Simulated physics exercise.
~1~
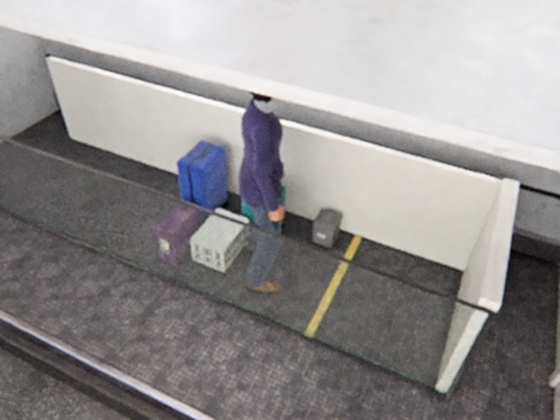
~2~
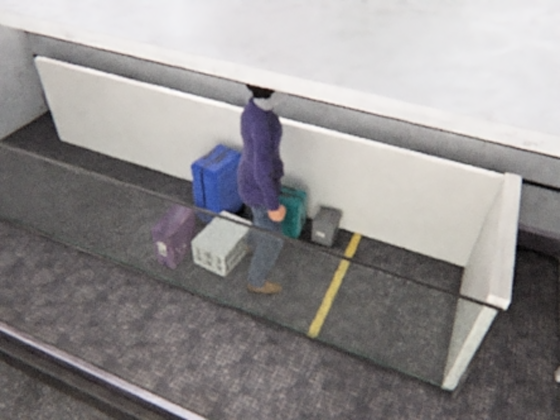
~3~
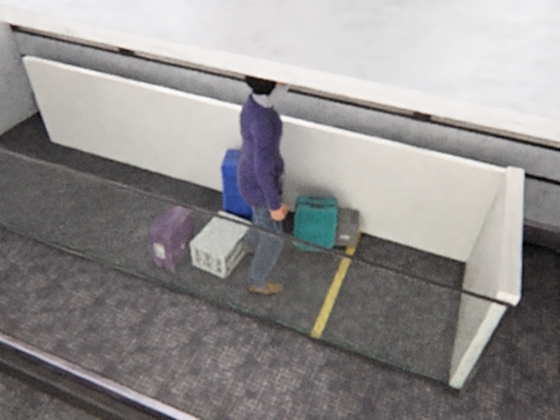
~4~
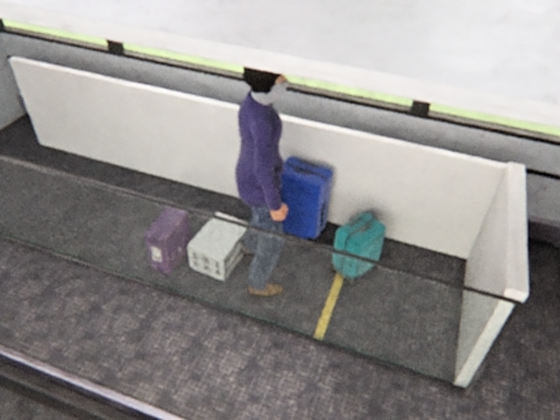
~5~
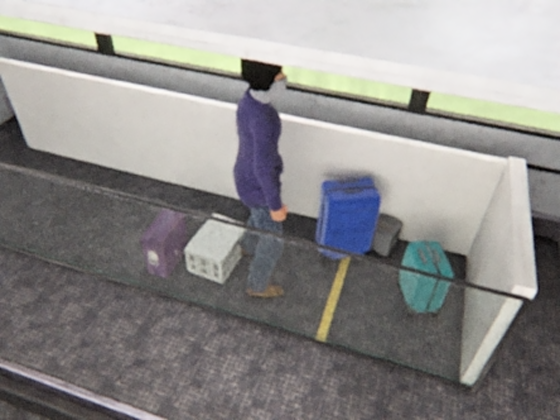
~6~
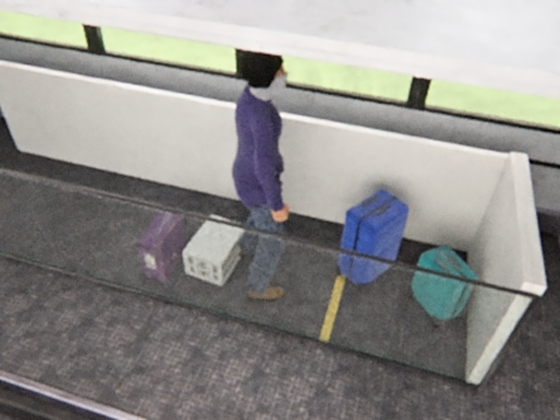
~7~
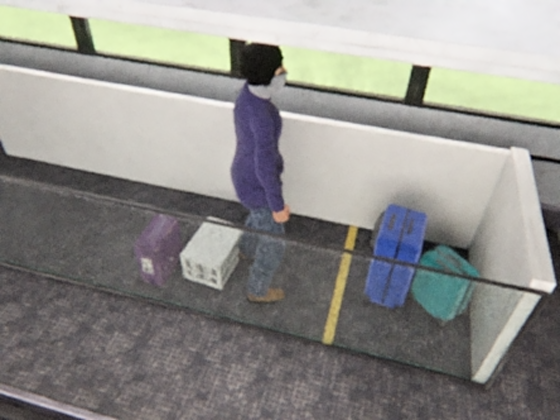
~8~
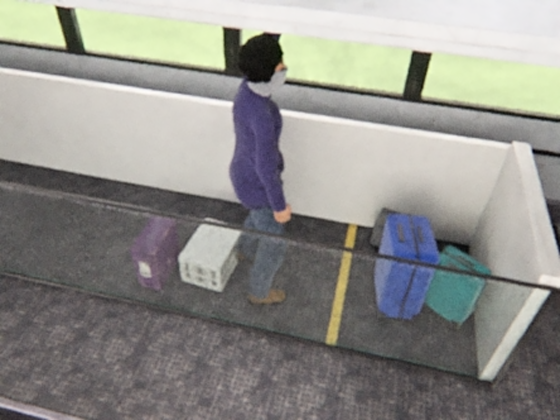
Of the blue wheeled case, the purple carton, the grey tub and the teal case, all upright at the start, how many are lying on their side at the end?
None of them are lying on their side at the end. All four are still upright.
